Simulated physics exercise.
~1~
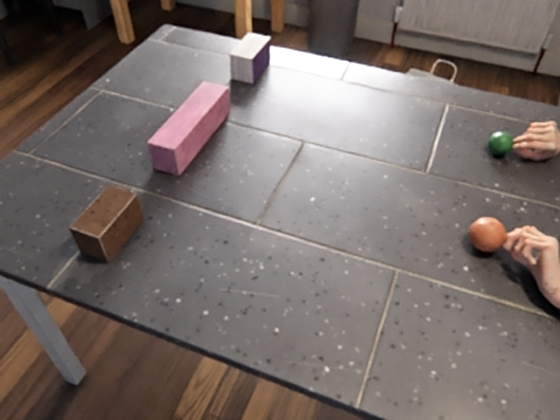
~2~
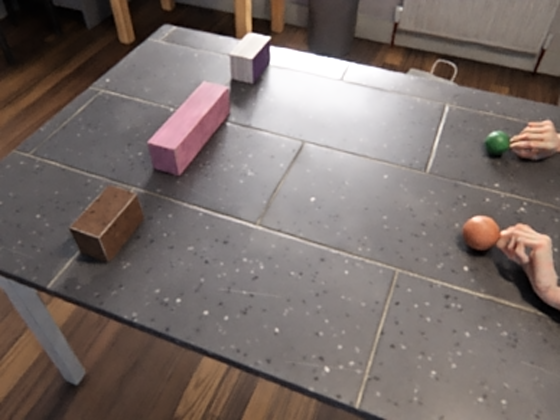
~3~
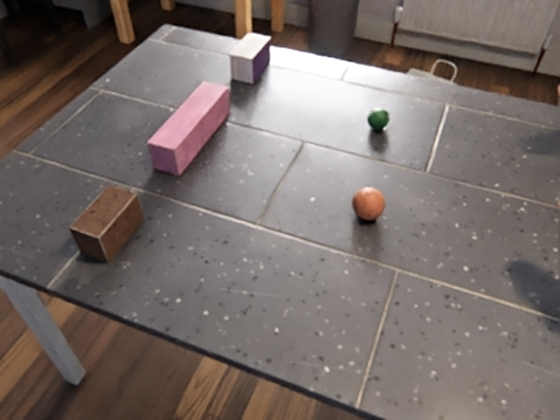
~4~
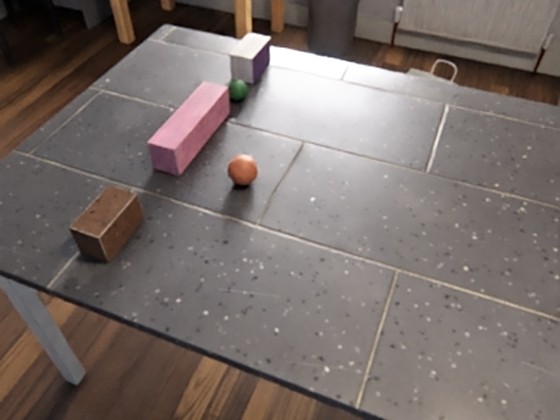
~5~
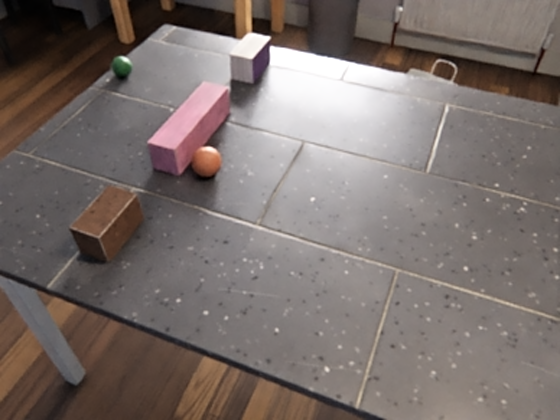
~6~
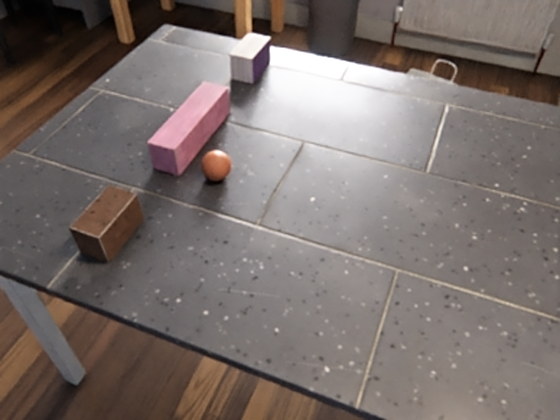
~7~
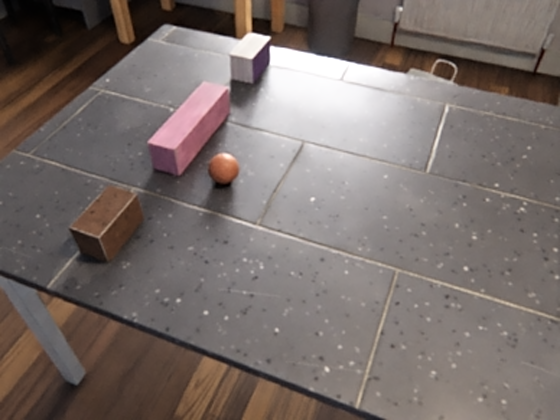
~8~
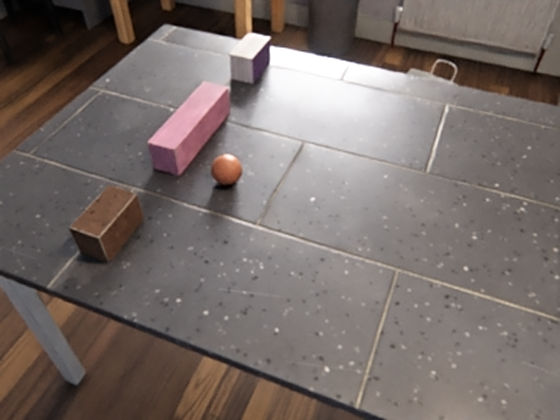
The footage shows two hands sending a green ball and an orange ball rolling left across a dark tabletop toward three spaced blocks. The green one passes between the pink and purple-and-white blocks and leaves view, while the orange one hits the pink block, rolls back slightly and stops.
